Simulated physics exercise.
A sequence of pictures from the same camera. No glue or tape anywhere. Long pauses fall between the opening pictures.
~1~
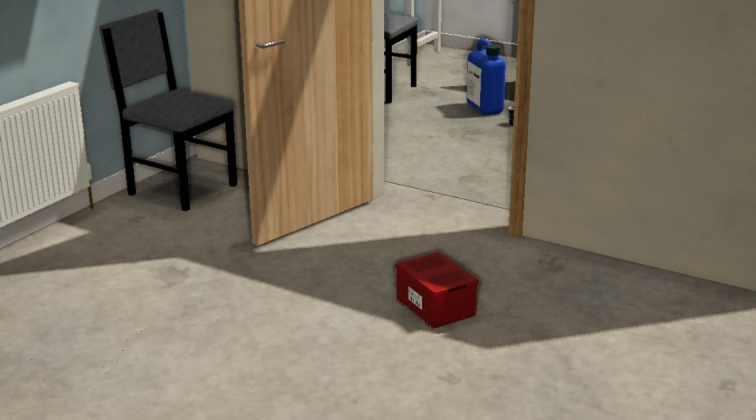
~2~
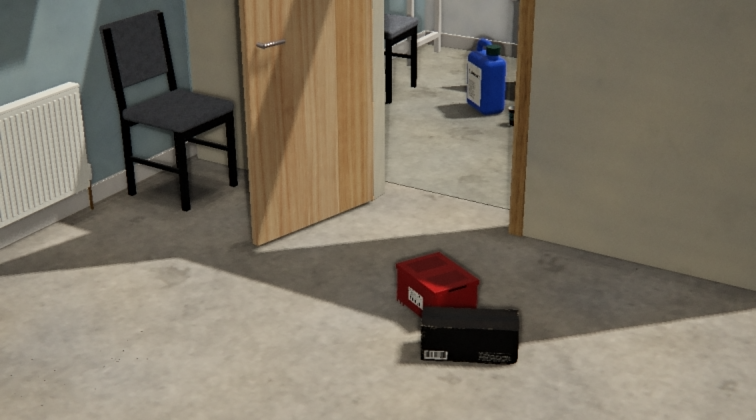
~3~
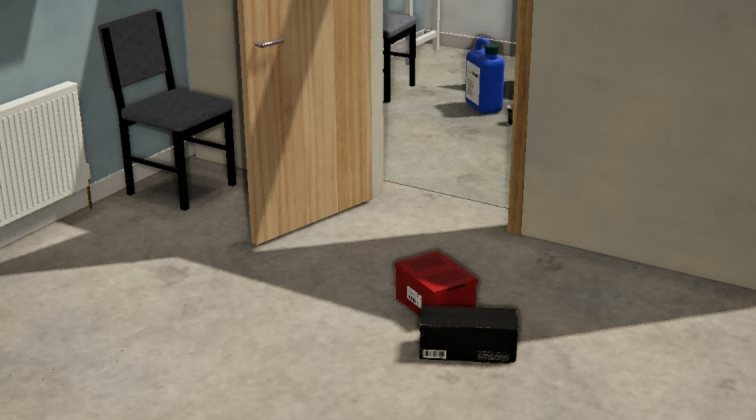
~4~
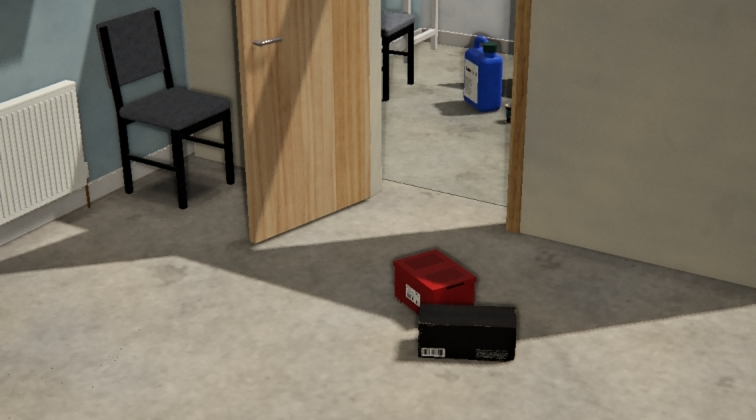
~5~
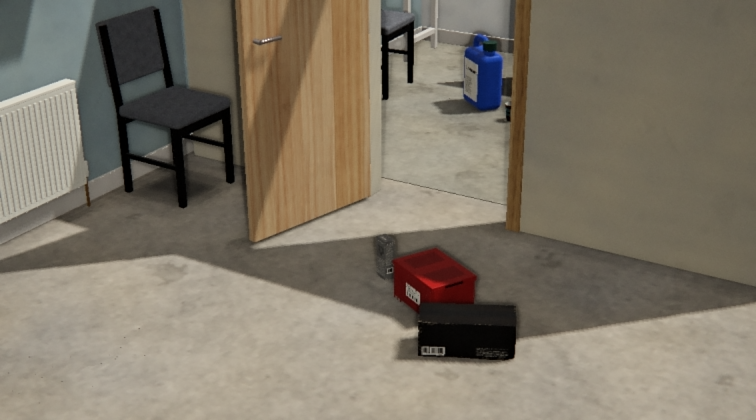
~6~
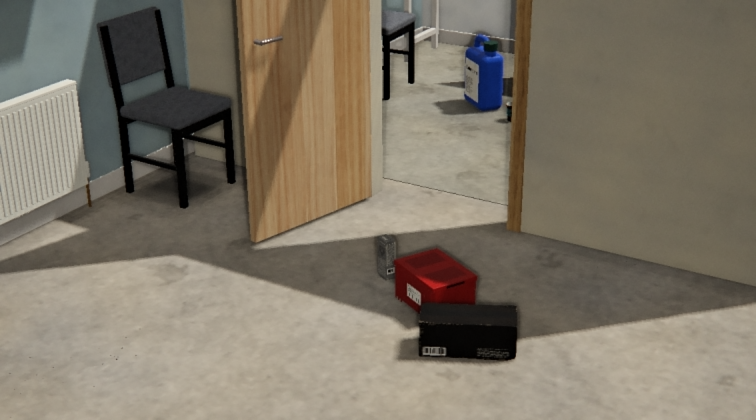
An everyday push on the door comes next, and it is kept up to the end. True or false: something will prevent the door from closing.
False.
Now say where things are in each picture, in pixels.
Door wide open and still; red tote (436, 290), in the first frame.
Door wide open and still; red tote (437, 290); black box (470, 335), in the second frame.
Door wide open and still; red tote (435, 289); black box (468, 334), in the third frame.
Door wide open and still; red tote (434, 287); black box (467, 332), in the fourth frame.
Door wide open and still; red tote (434, 286); black box (467, 331), in the fifth frame.
Door wide open and still; grey carton (386, 257); red tote (435, 286), in the sixth frame.
Then, 0.70 s after the last picture, door 88° open.
Then, 1.30 s after the last picture, door 60° open.
Then, 1.80 s after the last picture, door 35° open.
Then, 2.20 s after the last picture, door 14° open.
At rest, door 0° open; all 3 in place. Seen from the same camera at the end, grey carton near (386, 257).
